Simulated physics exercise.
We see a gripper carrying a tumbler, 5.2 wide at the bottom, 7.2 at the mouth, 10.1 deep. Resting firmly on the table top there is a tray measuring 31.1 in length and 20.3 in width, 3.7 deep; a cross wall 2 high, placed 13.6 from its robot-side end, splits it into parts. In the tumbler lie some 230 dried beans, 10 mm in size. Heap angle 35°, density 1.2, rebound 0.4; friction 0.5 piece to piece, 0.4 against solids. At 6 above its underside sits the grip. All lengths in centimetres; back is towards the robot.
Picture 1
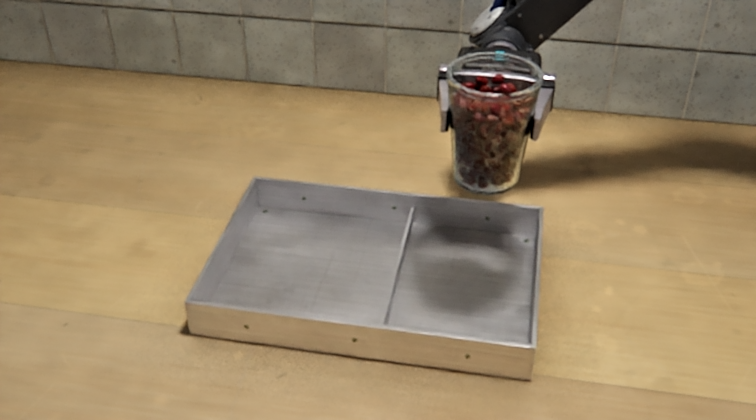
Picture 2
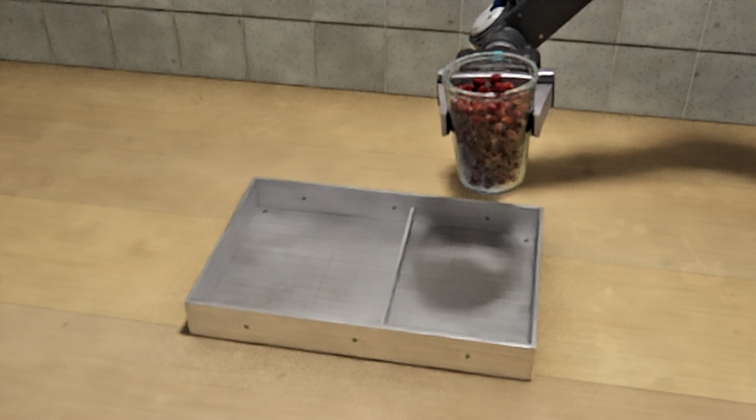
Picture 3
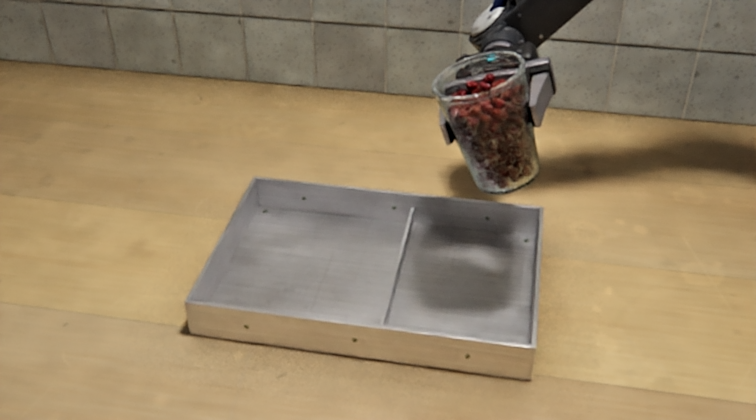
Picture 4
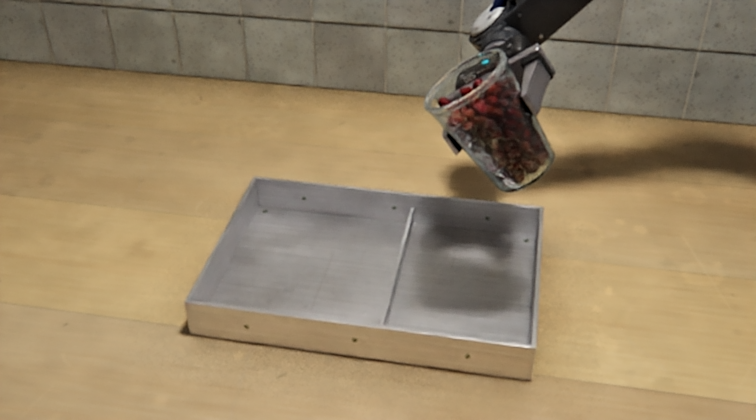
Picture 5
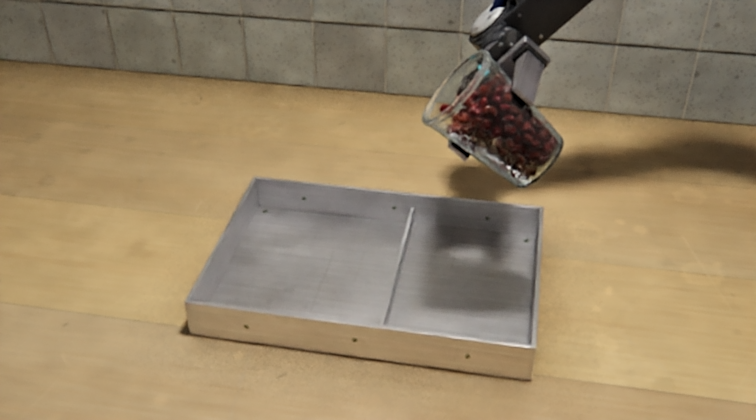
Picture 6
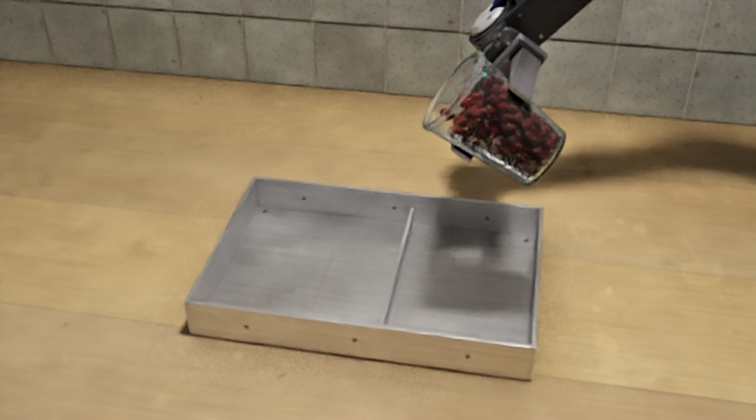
On a wooden table top, a robot gripper tilting a clear tumbler of dark red beans leftward beside an empty divided metal tray.
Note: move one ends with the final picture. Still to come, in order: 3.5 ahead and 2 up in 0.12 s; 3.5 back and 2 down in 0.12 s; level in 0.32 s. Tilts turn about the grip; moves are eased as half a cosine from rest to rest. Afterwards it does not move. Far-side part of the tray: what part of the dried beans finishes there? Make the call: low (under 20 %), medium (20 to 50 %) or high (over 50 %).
My call: Low.
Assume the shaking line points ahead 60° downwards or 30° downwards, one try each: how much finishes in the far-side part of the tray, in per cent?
First try some 0 %, second try some 0 %.
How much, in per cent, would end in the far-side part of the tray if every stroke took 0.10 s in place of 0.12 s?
I'd expect some 25 per cent.
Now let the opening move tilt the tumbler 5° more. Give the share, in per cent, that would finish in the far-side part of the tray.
It would then be near 20 per cent.
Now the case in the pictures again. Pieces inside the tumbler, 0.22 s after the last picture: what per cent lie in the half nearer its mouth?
Something near 60 per cent is there.
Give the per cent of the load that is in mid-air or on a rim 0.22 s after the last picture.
That comes to about 9 per cent, more or less.
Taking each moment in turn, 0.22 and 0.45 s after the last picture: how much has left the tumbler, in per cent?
10, then 15.
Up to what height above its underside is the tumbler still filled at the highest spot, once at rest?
I'd say near 9.0 cm from the bottom.
Then, 0.22 s later, tilted 55° forward, highest piece 24 above the table; 207 in the tumbler, 20 in flight or on a rim.
Then, 0.45 s later, tilted 15° forward, highest piece 24 above the table; 190 in the tumbler, 29 in the far-side part, 6 in the robot-side part, 2 in flight or on a rim.
Then, 0.76 s later, level, highest piece 23 above the table; 190 in the tumbler, 30 in the far-side part, 7 in the robot-side part.
Then, 1.81 s later, level, highest piece 23 above the table; 190 in the tumbler, 30 in the far-side part, 7 in the robot-side part.
At rest, 190 in the tumbler, 30 in the far-side part, 7 in the robot-side part. That is 13 % in the far-side part of the tray.
